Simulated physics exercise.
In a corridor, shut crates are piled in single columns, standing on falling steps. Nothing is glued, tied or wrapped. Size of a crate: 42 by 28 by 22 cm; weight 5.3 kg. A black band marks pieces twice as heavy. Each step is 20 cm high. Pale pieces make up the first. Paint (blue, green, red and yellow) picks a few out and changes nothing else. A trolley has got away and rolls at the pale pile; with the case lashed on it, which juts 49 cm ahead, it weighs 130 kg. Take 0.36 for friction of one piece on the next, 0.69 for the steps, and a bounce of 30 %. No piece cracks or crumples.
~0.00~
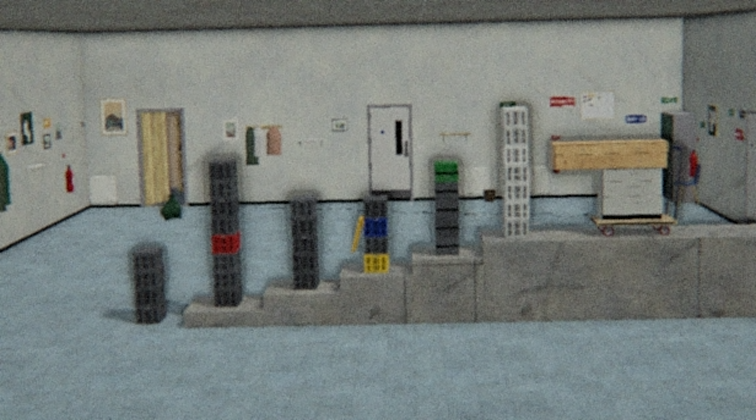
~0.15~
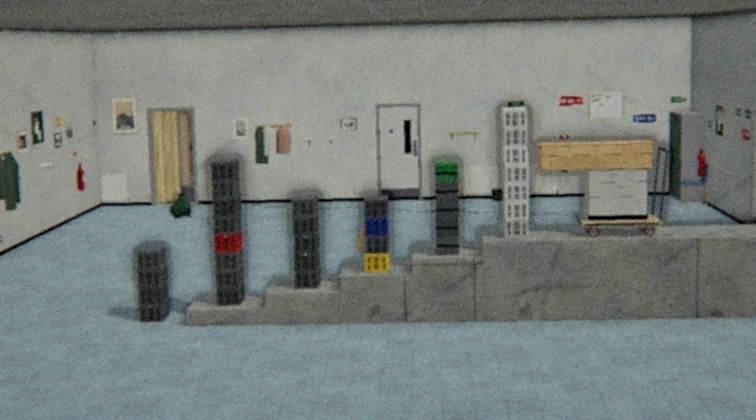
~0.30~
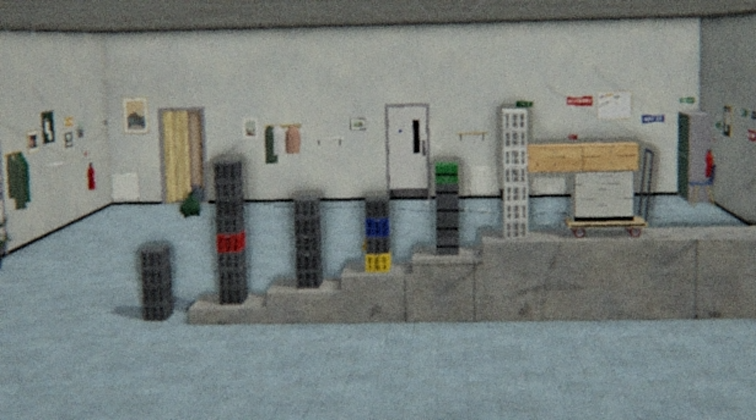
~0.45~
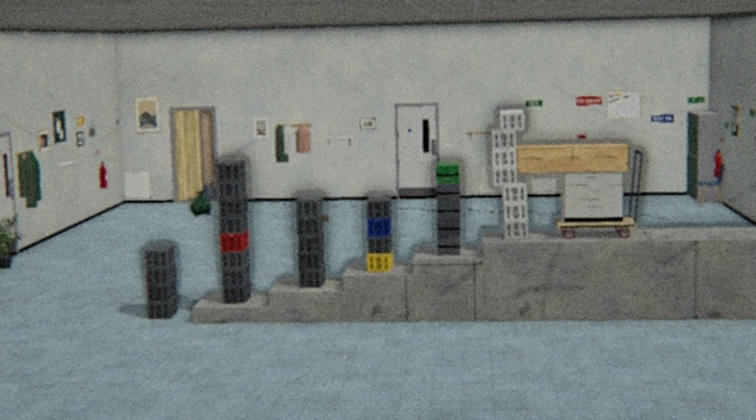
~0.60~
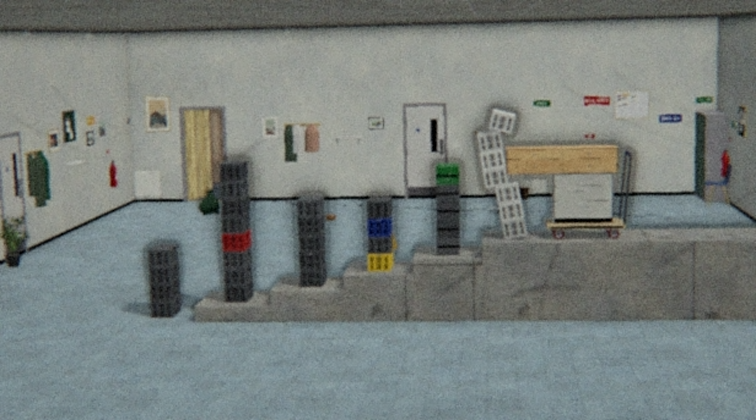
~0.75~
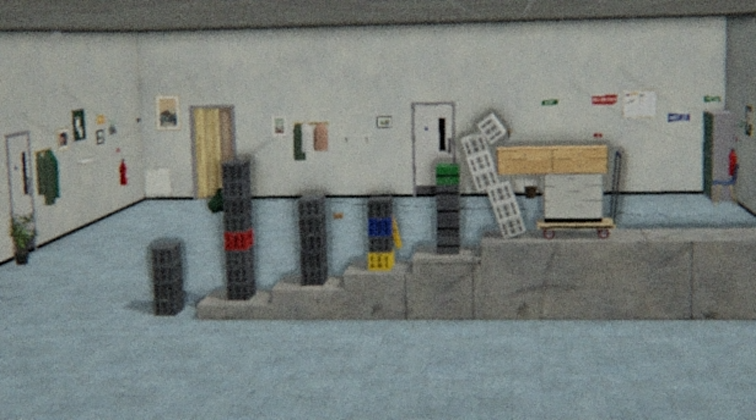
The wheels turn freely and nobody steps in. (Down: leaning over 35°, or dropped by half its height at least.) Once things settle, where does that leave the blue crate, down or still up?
The blue crate comes down.
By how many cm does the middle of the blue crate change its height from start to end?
It ends some 40 cm lower.
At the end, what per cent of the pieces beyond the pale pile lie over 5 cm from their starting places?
It is 85 per cent.
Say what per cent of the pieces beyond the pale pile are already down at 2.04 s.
By then 30 per cent.
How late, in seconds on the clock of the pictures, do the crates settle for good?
At about 6.0 s.
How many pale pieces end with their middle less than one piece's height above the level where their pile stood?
7 of them.
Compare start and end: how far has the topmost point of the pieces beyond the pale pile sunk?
Some 80 cm lower.
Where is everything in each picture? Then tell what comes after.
In the first frame (we follow the side turned to the camera; the camera moves round a little), load (559, 152) 32 cm short; blue crate (376, 228); red crate (223, 245); yellow crate (376, 264); no other piece has moved.
The second frame shows load (545, 153) 15 cm short; blue crate (376, 227).
The third frame shows load (531, 154) just touching; blue crate (377, 228).
The fourth frame shows load (521, 155) 14 cm in; blue crate (379, 228).
The fifth frame shows load (511, 157) 25 cm in, top of the pale pile leaning 15°; blue crate (379, 228); no other piece has moved.
The sixth frame shows load (502, 157) 36 cm in, top of the pale pile leaning 53°; blue crate (379, 227); green crate (447, 176); red crate (235, 241); no other piece has moved.
Around 1.38 s, 7 of the pale pile down; none of the 26 other crates down, 5 disturbed; blue crate unmoved; green crate tipped 14°.
Around 2.04 s, 7 of the pale pile down; 8 of the 26 other crates down; blue crate tipped 35°, 8 cm lower; green crate tipped 6°, 38 cm lower.
Around 3.56 s, 7 of the pale pile down; 12 of the 26 other crates down; blue crate tipped 71°, 41 cm lower; green crate upside down.
Around 4.78 s, 7 of the pale pile down; 19 of the 26 other crates down; blue crate tipped 71°, 41 cm lower; green crate upside down.
Finally (6.1 s), 7 of the pale pile down; 22 of the 26 other crates down; blue crate tipped 71°, 41 cm lower; green crate upside down; red crate 64 cm lower. Seen by the last camera, middles, blue crate near (329, 256), green crate near (305, 257).
